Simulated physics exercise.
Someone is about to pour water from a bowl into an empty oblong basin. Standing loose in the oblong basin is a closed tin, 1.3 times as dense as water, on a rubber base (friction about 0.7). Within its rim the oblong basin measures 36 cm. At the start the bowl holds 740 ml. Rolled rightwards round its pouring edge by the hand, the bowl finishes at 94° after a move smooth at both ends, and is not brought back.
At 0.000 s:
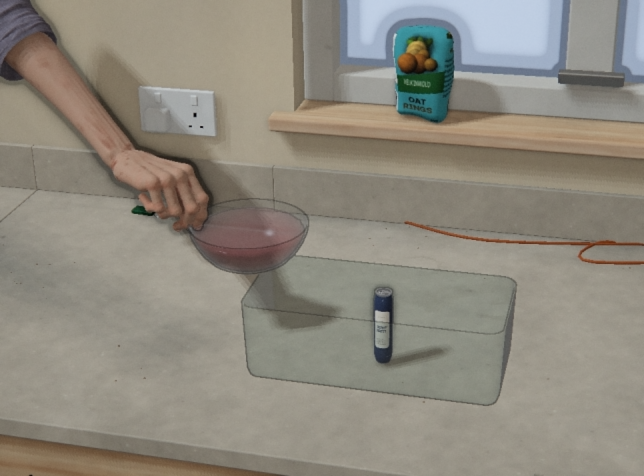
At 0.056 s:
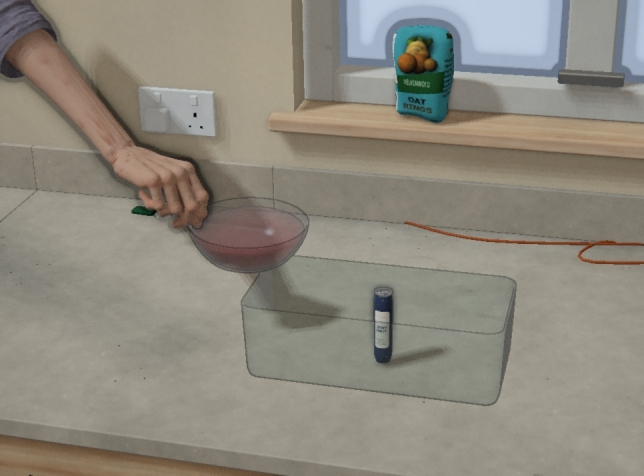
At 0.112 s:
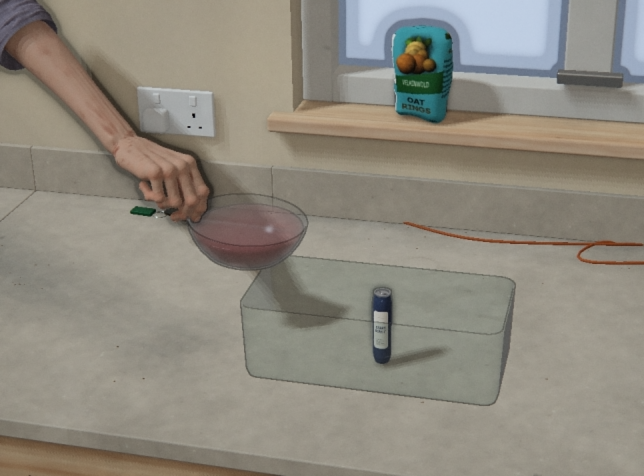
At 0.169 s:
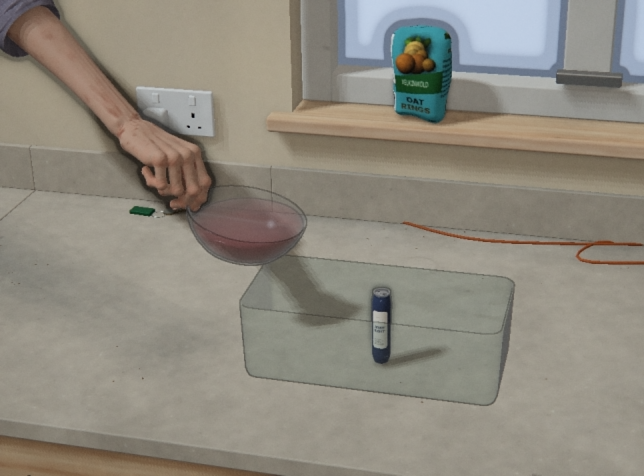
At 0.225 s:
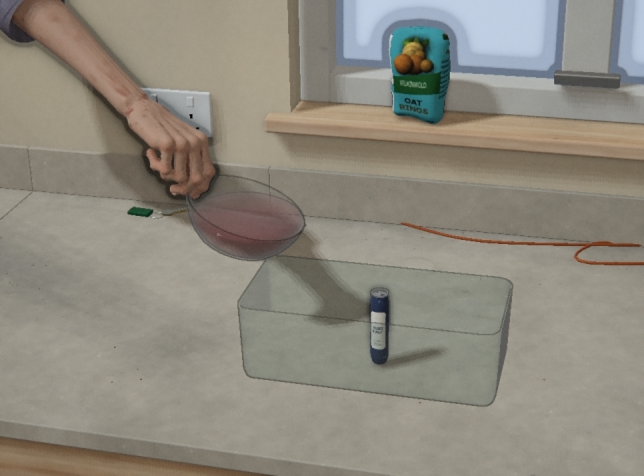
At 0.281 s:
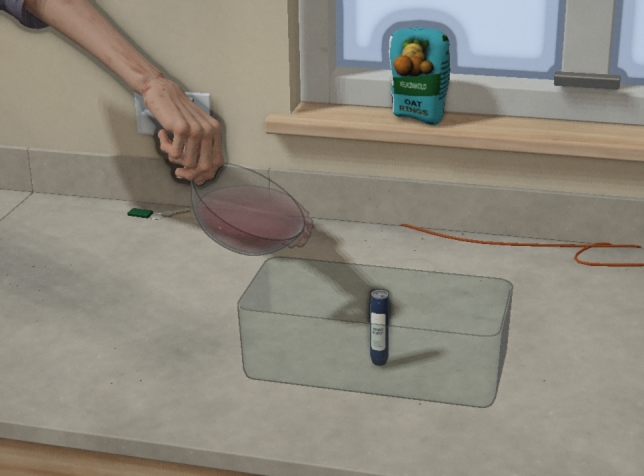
A hand tilts a clear bowl of pinkish liquid above a grey kitchen counter, seen from slightly above, facing a window. A dark blue tin stands inside a clear oblong basin, with an orange cord behind to the right, a teal packet on the wooden sill and a white wall socket at left. The bowl rolls steadily rightwards, a little liquid slips over its right lip, and the view drifts very slightly.
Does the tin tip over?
Looks like it can't take it.
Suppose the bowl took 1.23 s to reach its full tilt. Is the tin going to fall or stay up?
Result: Tin tipped over.
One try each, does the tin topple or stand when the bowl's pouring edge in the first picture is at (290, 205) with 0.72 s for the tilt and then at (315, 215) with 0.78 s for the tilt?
Try 1: Tipped over; try 2: Still standing.
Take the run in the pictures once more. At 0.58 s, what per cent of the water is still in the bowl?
Close to 18 in a hundred.
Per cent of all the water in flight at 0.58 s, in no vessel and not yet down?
Roughly 50 %.
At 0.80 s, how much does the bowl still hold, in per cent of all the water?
0 per cent or thereabouts.
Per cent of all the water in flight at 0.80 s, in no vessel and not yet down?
I'd say some 3 per cent is in the air.
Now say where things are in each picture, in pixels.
In the first frame, it leans 0°; its right rim is at (306, 230); the water meets the walls at (197, 222) and (305, 233); the oblong basin's rim runs from (256, 280) to (510, 307); the tin's top is at (384, 295).
In the second frame, it leans 1°; its right rim is at (306, 230); the water meets the walls at (196, 221) and (305, 232).
In the third frame, it leans 5°; its right rim is at (305, 230); the water meets the walls at (196, 218) and (303, 230).
In the fourth frame, it leans 11°; its right rim is at (304, 230); the water meets the walls at (196, 211) and (304, 226).
In the fifth frame, it leans 18°; its right rim is at (302, 231); the water meets the walls at (196, 204) and (301, 225); 3 per cent is over the edge.
In the sixth frame, it leans 28°; its right rim is at (302, 232); the water meets the walls at (200, 196) and (293, 220); 9 per cent is over the edge.
After 0.58 s the tilt is 80° and 18 per cent is still to pour; the tin stands where it began.
After 0.80 s the tilt is 94° and 0 per cent is still to pour; the tin leans 57°.
After 1.02 s the tilt is 94° and 0 per cent is still to pour; the tin lies on its side.
After 1.27 s the tilt is 94° and 0 per cent is still to pour; the tin lies on its side.
In the end the tin lies on its side.
